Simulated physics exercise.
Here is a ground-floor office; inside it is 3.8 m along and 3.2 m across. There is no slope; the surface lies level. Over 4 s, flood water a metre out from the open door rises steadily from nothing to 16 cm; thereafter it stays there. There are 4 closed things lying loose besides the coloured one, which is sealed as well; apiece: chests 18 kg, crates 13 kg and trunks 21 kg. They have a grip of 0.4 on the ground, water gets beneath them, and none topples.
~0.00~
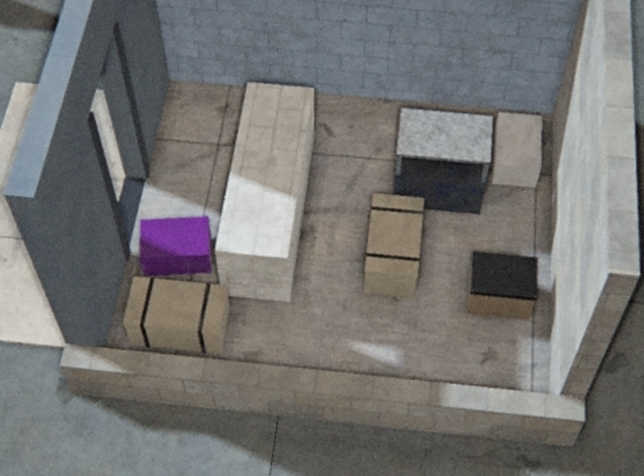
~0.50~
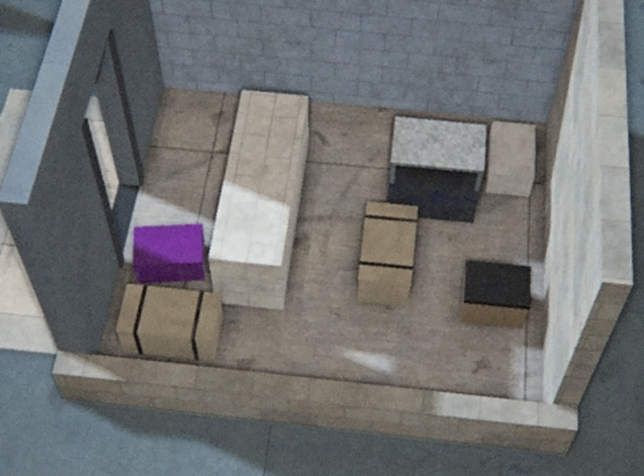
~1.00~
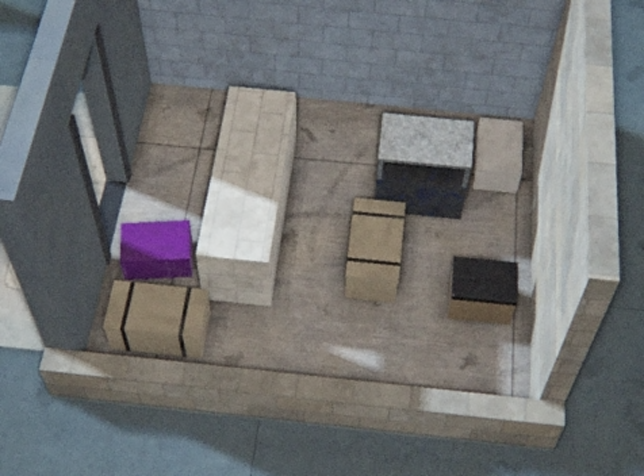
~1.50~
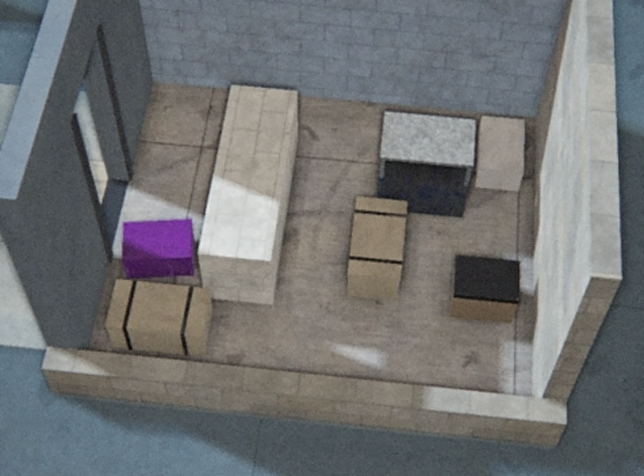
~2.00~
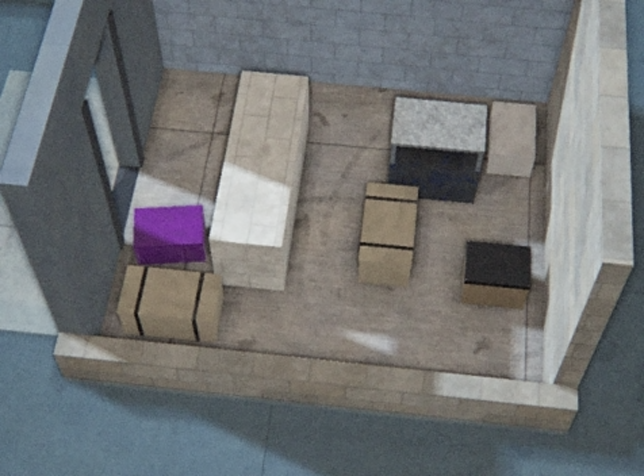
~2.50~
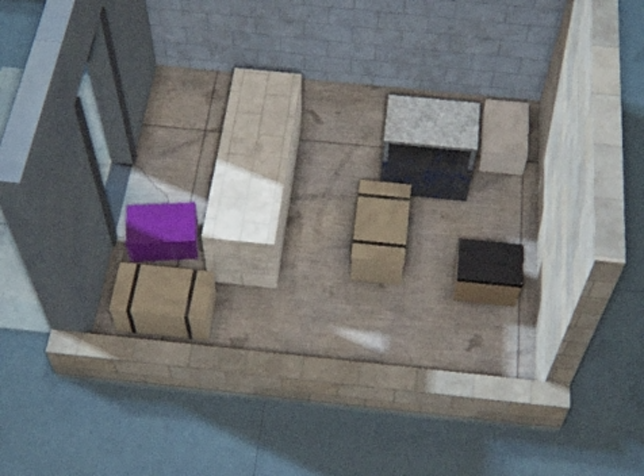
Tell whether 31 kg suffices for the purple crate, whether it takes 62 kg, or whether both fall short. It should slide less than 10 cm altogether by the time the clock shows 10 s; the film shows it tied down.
Odds are only the heavier choice passes.
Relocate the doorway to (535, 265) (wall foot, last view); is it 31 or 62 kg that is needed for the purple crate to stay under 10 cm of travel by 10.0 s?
Result: Lighter option suffices.
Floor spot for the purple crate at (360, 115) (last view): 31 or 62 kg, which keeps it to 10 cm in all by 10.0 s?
The answer: Either weight will do.
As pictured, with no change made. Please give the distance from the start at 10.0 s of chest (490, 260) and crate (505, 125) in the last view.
In turn: 0 cm, 5 cm.
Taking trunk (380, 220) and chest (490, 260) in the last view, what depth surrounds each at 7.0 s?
Roughly 0 and 0 cm.
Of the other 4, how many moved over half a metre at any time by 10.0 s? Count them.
Counting them up, I find 0.
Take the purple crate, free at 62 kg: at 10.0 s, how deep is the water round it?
About 11 cm.
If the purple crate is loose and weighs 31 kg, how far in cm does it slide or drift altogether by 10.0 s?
I'd say roughly 50 centimetres in all.
After 3.5 s the purple crate would be 0 cm from its start with 31 kg and 0 cm from its start with 62 kg; 3 cm of water round it then.
After 4.5 s the purple crate would be 0 cm from its start with 31 kg and 0 cm from its start with 62 kg; 6 cm of water round it then.
After 7.0 s the purple crate would be 4 cm from its start with 31 kg and 0 cm from its start with 62 kg; 11 cm of water round it then.
After 10.0 s the purple crate would be 50 cm from its start with 31 kg and 0 cm from its start with 62 kg; 11 cm of water round it then.
